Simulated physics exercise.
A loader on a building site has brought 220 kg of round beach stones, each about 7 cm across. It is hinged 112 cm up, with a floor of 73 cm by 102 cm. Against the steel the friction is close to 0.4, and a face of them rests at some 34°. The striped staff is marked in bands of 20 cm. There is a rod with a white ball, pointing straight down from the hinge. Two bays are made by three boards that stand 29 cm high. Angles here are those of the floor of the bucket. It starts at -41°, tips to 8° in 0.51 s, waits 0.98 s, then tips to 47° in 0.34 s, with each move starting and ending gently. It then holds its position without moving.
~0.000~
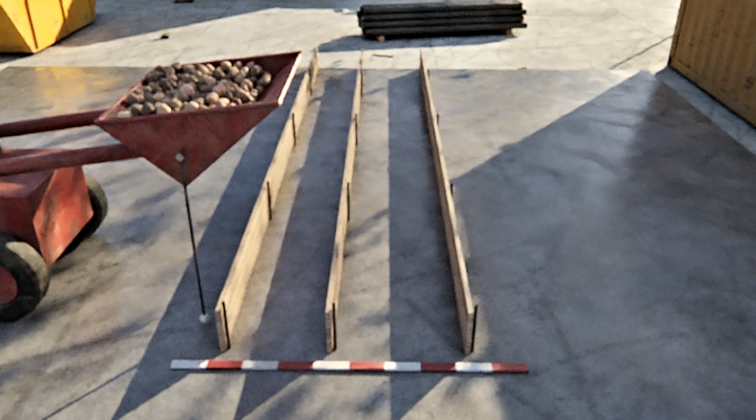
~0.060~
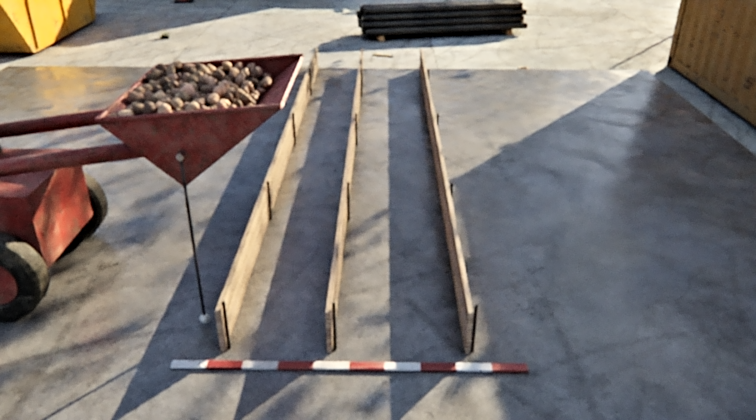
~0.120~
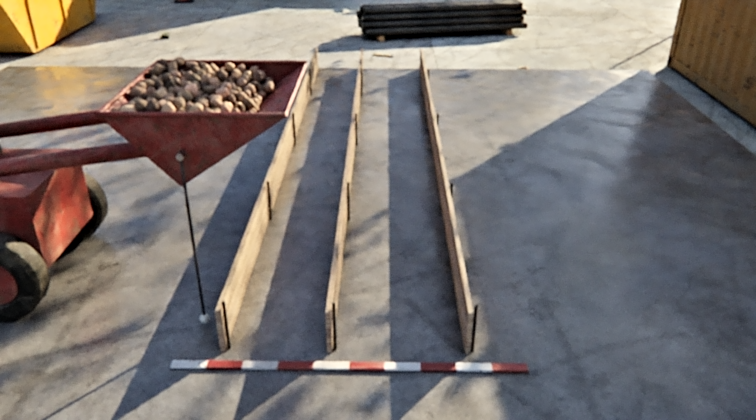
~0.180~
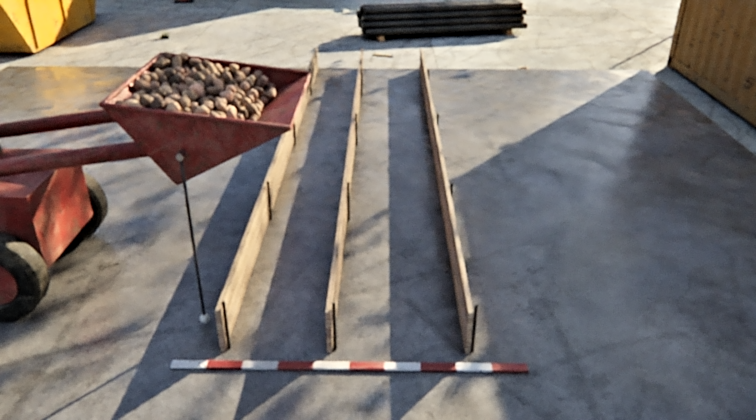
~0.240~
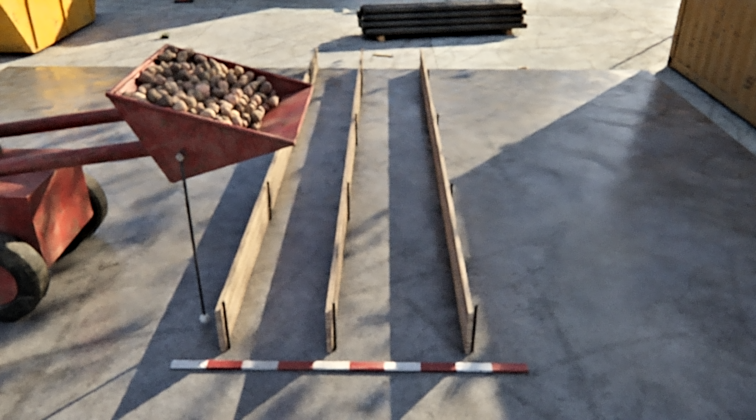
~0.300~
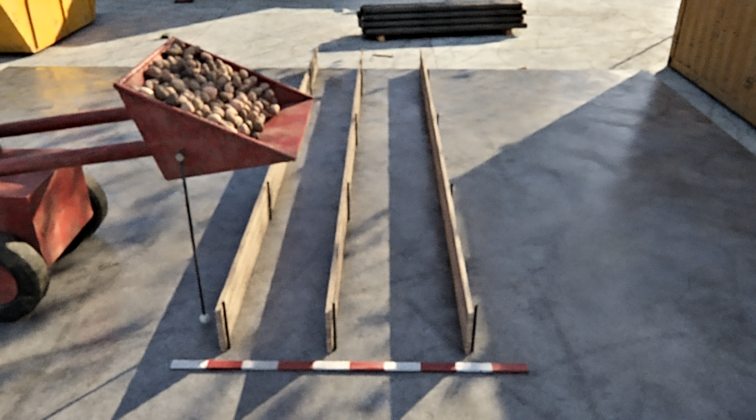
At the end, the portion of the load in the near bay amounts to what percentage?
It amounts to roughly 70 per cent.
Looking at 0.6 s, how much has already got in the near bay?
Close to 0 per cent at that time.
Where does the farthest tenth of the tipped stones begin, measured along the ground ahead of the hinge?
I'd put it at about 120 cm.
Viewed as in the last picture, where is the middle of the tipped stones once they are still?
Somewhere near pixel (319, 271).
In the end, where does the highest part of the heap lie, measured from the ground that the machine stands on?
Result: Near 30 cm above the ground.
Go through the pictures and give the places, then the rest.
Lip at (279, 103), floor tilted -41°, highest stones at (218, 73), in the first frame.
Lip at (281, 107), floor tilted -39°, highest stones at (205, 72); the stones move at 0.2 m/s on average, in the second frame.
The bucket is at -34°, its lip at (286, 116); the top of the load is at (175, 69); the stones move at 0.3 m/s on average, in the third frame.
The bucket is at -27°, its lip at (291, 129); the top of the load is at (168, 65); the stones move at 0.4 m/s on average, in the fourth frame.
The bucket is at -19°, its lip at (294, 144); the top of the load is at (173, 58); the stones move at 0.5 m/s on average, in the fifth frame.
Lip at (296, 159), floor tilted -10°, highest stones at (178, 54); the stones move at 0.4 m/s on average, in the sixth frame.
After 0.4 s the floor is at 2°; 100 % in the bucket; the foremost stones are at (265, 131).
After 0.6 s the floor is at 8°; 100 % in the bucket; the foremost stones are at (282, 150).
After 2.3 s the floor is at 47°; 1 % in the bucket, 70 % in the near bay, 29 % in the far bay; the foremost stones are at (446, 267).
After 4.7 s the floor is at 47°; 0 % in the bucket, 71 % in the near bay, 29 % in the far bay; the foremost stones are at (446, 267).
